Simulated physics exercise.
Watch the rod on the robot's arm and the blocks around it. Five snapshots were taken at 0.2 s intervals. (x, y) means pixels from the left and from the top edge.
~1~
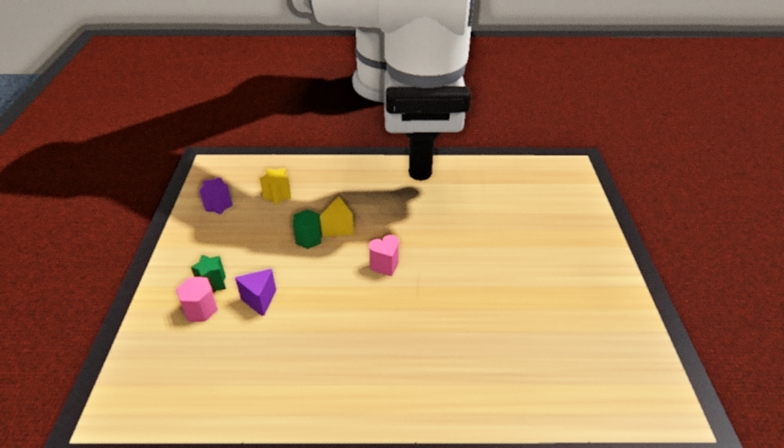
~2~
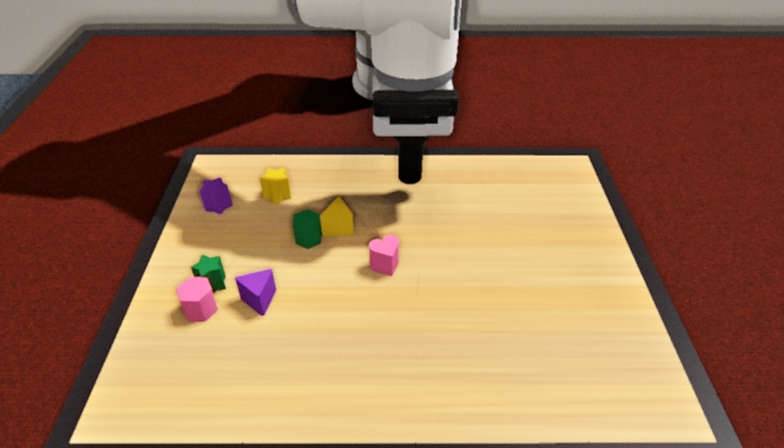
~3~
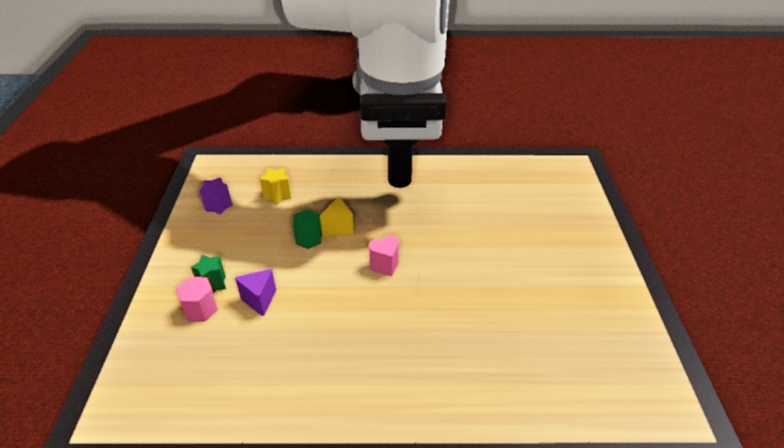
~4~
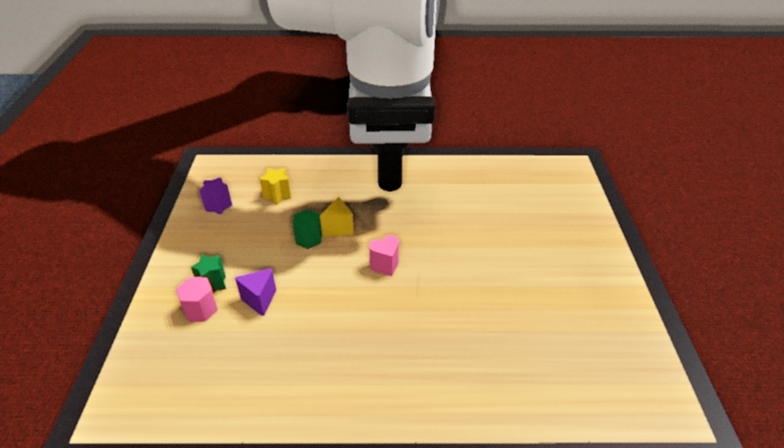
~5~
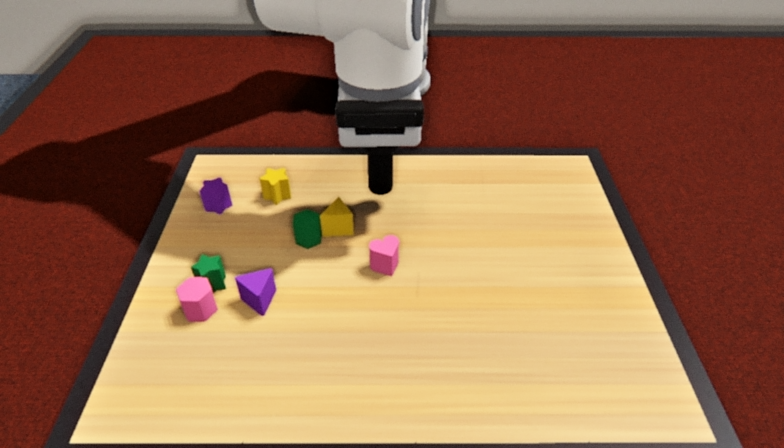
A robot arm with a black rod moving slightly left and toward the viewer above a wooden board, the colourful blocks staying still.
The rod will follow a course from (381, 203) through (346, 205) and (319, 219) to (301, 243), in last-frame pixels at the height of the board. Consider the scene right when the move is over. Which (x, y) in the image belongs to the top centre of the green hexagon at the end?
Pixel (296, 240).
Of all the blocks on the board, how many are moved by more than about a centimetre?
Blocks moved: One.
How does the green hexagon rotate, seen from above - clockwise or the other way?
Answer: Anticlockwise.
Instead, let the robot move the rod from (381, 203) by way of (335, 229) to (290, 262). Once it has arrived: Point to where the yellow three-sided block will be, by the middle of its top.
My prediction: (268, 257).
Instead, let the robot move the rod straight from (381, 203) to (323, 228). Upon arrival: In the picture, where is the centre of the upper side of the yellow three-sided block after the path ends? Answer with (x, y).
Somewhere near (320, 223).
The first path, step by step. One third of the way, rod (344, 190); nothing pushed yet.
Two thirds of the way, rod (317, 205); nothing pushed yet.
At the end, rod (299, 228); green hexagon (296, 240), turned 35° anticlockwise; yellow three-sided block not moved.
